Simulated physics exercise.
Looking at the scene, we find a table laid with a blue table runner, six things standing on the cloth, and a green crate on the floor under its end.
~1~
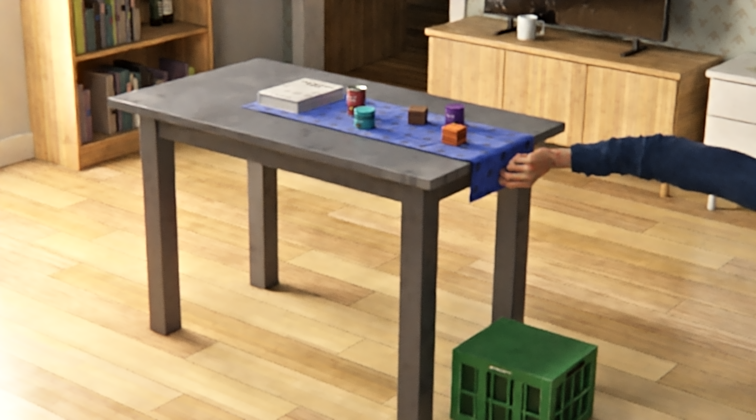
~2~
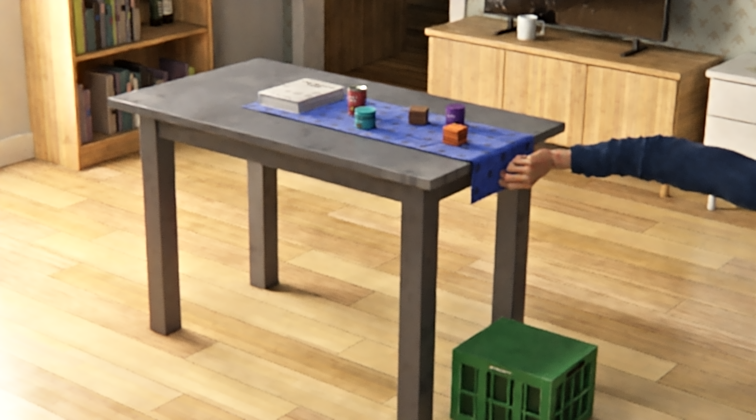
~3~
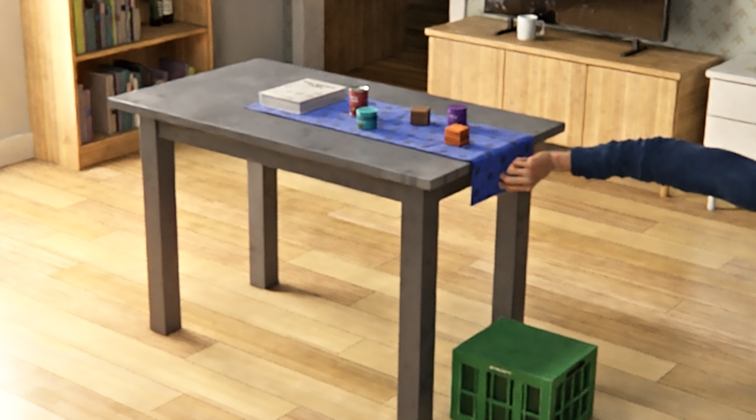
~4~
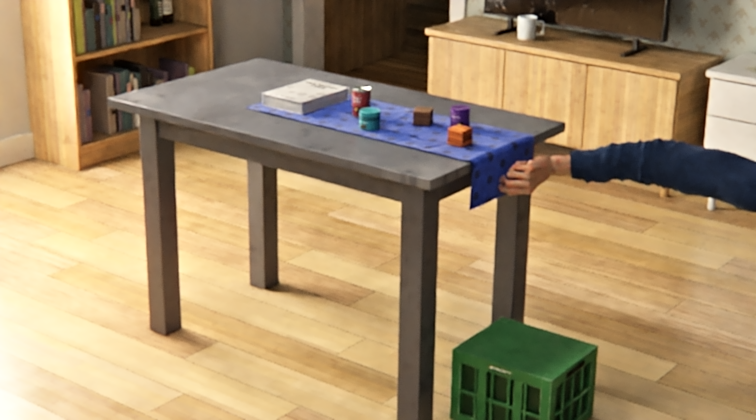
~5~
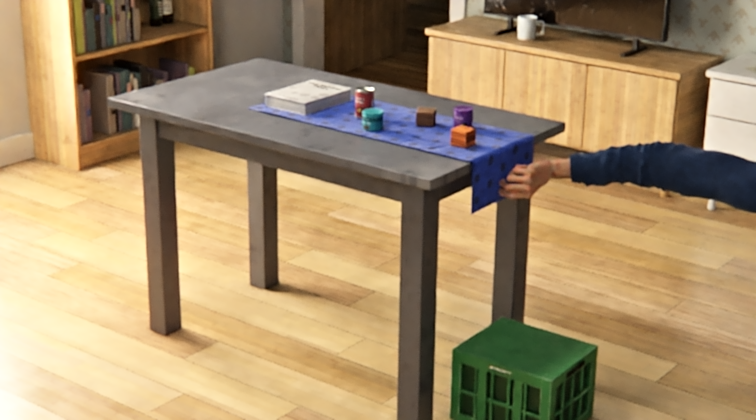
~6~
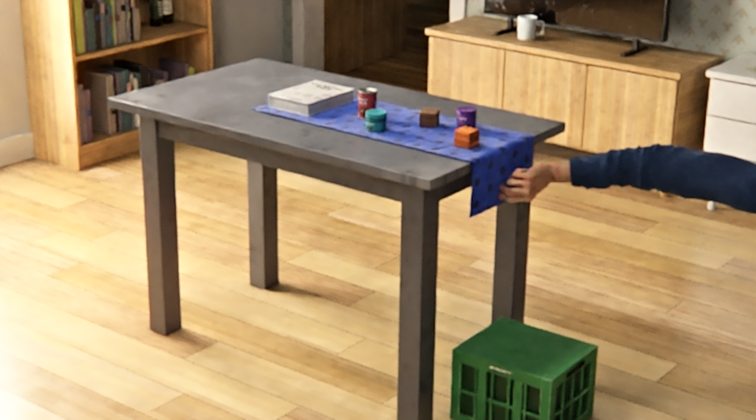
A hand slowly pulls a blue cloth rightward over the table's end, carrying the objects along.
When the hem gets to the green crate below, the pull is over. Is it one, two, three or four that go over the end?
It is four.
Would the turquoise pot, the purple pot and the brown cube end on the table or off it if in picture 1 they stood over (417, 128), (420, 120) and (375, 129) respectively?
The turquoise pot goes over, the purple pot comes down, the brown cube drops off.
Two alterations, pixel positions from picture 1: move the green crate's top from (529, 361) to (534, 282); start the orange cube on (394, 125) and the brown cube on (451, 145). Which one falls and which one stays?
The orange cube stays aboard, and the brown cube does not stay aboard.
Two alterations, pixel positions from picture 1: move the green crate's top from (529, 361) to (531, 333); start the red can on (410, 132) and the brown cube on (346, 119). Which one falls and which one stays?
The red can is lost, the brown cube stays put.
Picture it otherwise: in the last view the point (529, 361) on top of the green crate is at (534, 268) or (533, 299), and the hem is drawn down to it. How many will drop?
We'd get 1 in the first case and 2 in the second.
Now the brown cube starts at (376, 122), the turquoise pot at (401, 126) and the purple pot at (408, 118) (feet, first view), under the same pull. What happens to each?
The brown cube tumbles off; the turquoise pot falls; the purple pot drops off.
Soon after, hem near (501, 257); orange cube gone.
After that, hem near (500, 318); orange cube, purple pot and brown cube gone.
In the end, hem on the crate; orange cube, purple pot, brown cube and turquoise pot gone. Over the edge go four.
